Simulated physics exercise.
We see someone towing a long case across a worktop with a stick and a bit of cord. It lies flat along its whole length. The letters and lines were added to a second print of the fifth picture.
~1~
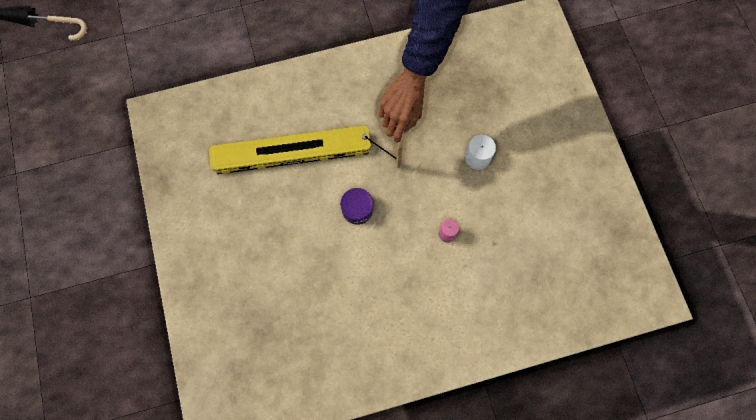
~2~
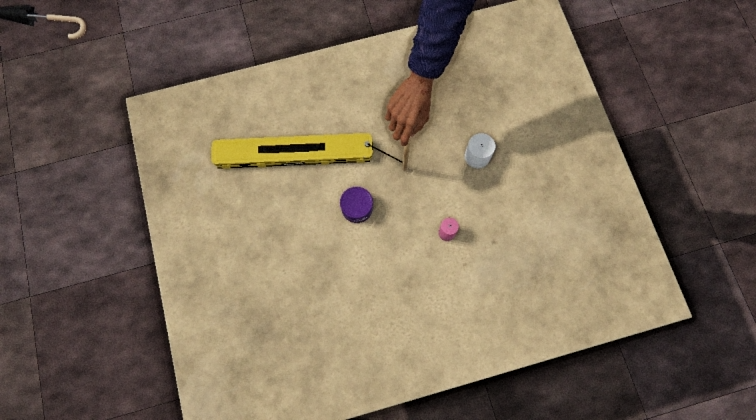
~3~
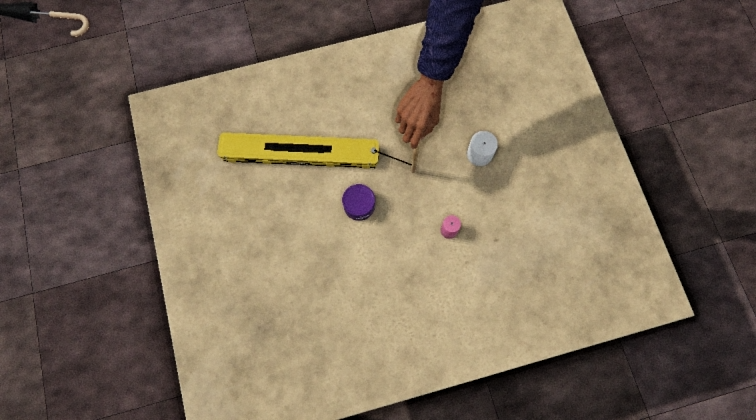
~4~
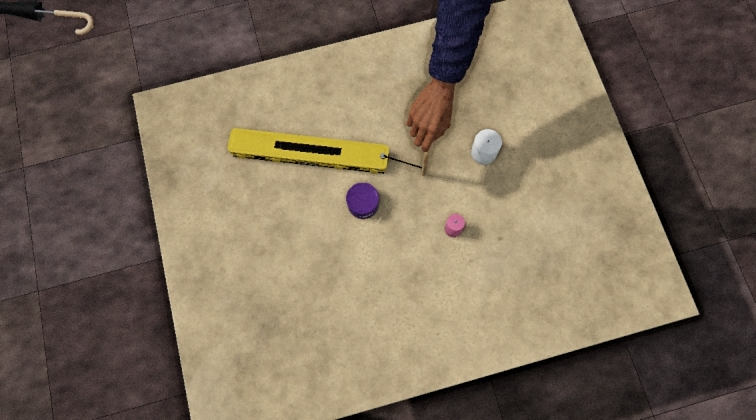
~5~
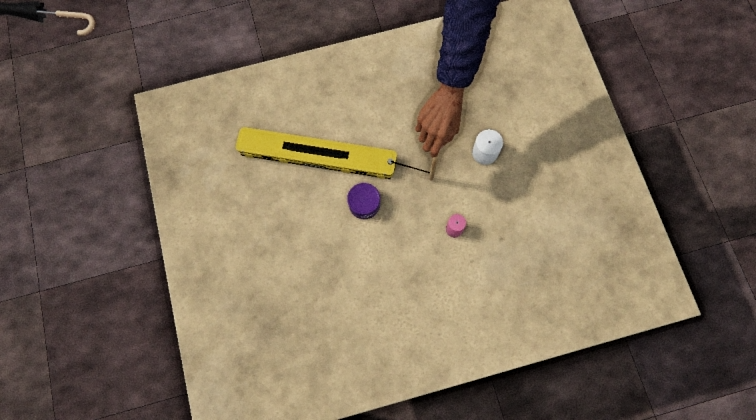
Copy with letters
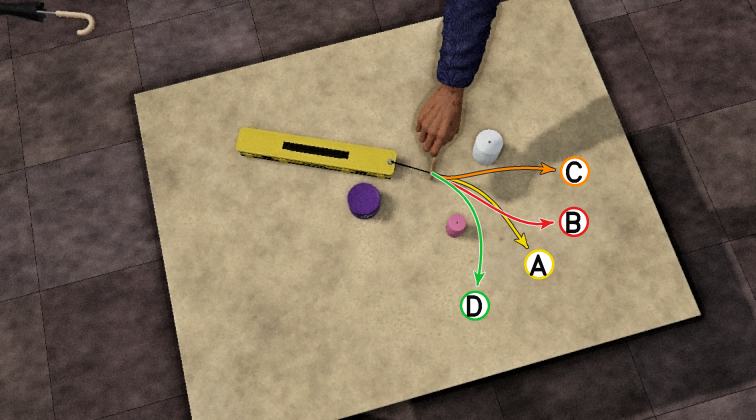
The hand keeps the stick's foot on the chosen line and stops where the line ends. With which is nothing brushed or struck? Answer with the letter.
Pull along B.
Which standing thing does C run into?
The white tin.
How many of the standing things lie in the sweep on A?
It touches one.
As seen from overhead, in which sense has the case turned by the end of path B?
It turns clockwise.
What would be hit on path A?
It is the pink candle.
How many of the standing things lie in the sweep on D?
In all, two.
On the copy, A from (432, 173) via (491, 201) to (527, 247); B from (432, 173) via (490, 205) to (553, 222); C from (432, 173) via (496, 170) to (554, 170); D from (432, 173) via (477, 219) to (478, 285).
On B. First, foot of the stick (472, 195), middle of the case (356, 162).
Then, foot of the stick (513, 219), middle of the case (398, 177).
Finally, foot of the stick (553, 223), middle of the case (433, 188); nothing has been touched.
By contrast, A meets the pink candle; C meets the white tin; D meets the pink candle and purple tub.
